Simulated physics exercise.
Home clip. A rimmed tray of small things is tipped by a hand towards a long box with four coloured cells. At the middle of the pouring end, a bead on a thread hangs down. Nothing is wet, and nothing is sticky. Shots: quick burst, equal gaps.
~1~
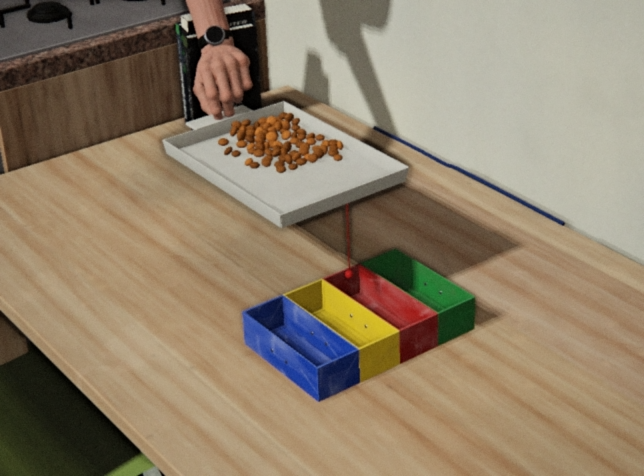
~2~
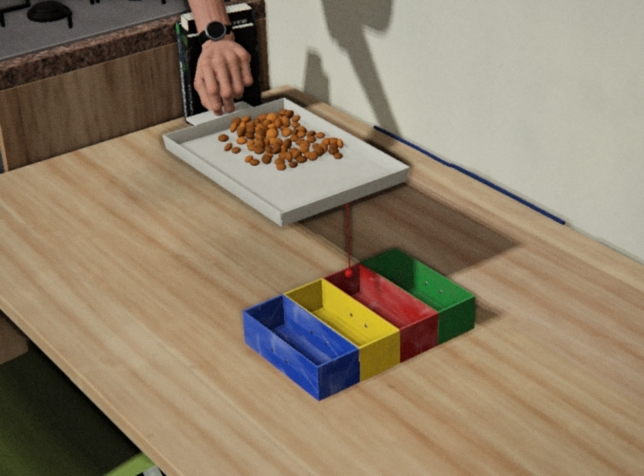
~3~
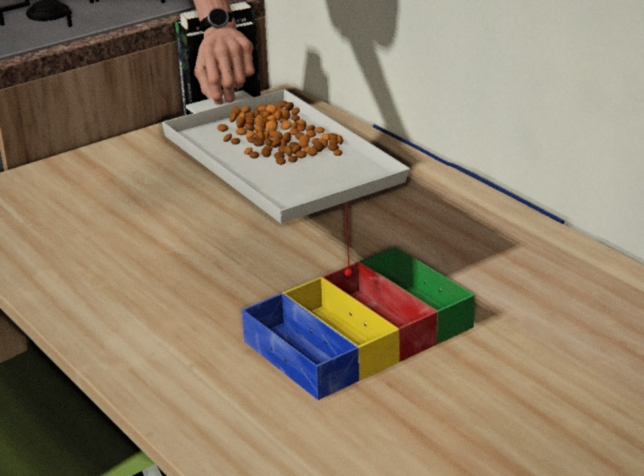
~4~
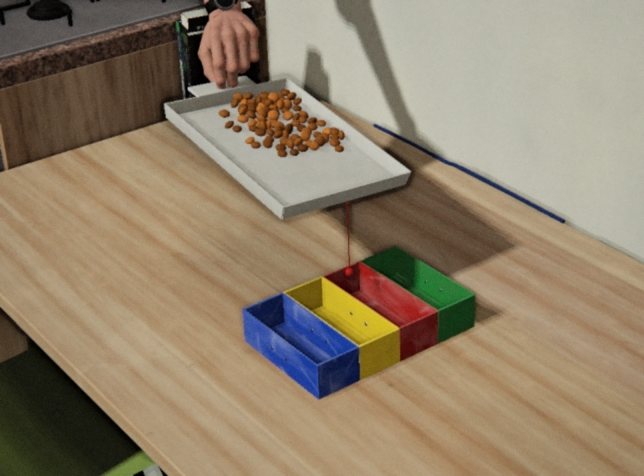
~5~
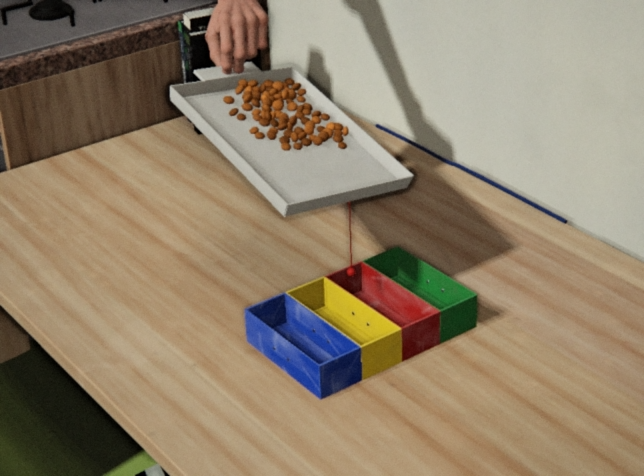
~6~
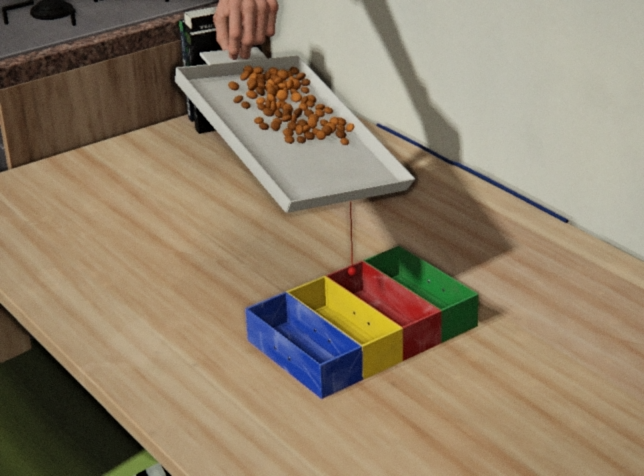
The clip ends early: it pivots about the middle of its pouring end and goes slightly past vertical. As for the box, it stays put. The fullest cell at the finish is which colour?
Colour: Green.
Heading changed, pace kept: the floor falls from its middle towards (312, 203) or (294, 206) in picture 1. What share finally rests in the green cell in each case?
Respectively 0 % and 0 %.
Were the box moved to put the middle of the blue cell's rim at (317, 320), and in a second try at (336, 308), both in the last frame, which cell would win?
The first placing favours that green cell, while the second favours red.
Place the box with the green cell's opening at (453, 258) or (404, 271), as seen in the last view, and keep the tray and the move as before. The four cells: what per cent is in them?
You'd get about 100 per cent first and about 70 per cent second.
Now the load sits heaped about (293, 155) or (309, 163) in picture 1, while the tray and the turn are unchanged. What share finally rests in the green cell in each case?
Estimate: 70 % first, 70 % second.
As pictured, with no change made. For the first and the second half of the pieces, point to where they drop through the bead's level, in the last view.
I'd place the first part at (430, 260) and the rest at (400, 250).
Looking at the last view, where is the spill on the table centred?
I'd put the middle somewhere around (474, 292) in the last picture.
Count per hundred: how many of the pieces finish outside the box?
Near 30 in a hundred.
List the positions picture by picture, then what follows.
The first frame shows corners of the pouring end (281, 213) and (405, 167), level; middle of the load (272, 144), bits of cat kibble; bead on its thread (349, 274); blue cell (338, 372); yellow cell (379, 353); red cell (418, 335); green cell (456, 318).
The second frame shows corners of the pouring end (281, 212) and (406, 167), level; middle of the load (273, 142).
The third frame shows corners of the pouring end (282, 209) and (406, 168), tipped barely, lowest at the right corner; middle of the load (272, 134).
The fourth frame shows corners of the pouring end (284, 205) and (408, 171), tipped a little, lowest at the right corner; middle of the load (274, 124).
The fifth frame shows corners of the pouring end (288, 203) and (410, 175), tipped clearly, lowest at the right corner; middle of the load (278, 114).
The sixth frame shows corners of the pouring end (291, 200) and (412, 178), tipped clearly, lowest at the right corner; middle of the load (282, 105); blue cell (341, 369); yellow cell (382, 350); red cell (421, 332); green cell (459, 315).
Just after the last frame, tray tipped steeply; almost all on the tray; about a tenth falling or outside the box.
A moment on, tray tipped past a quarter turn; about a tenth on the tray; roughly half in the green cell; about a tenth in the red cell; roughly a third falling or outside the box.
Further on, tray tipped past a quarter turn; roughly two thirds in the green cell; about a tenth in the red cell; roughly a quarter falling or outside the box.
When it is over, tray tipped past a quarter turn; roughly two thirds in the green cell; about a tenth in the red cell; not one in the blue cell; not one in the yellow cell; roughly a quarter outside the box.
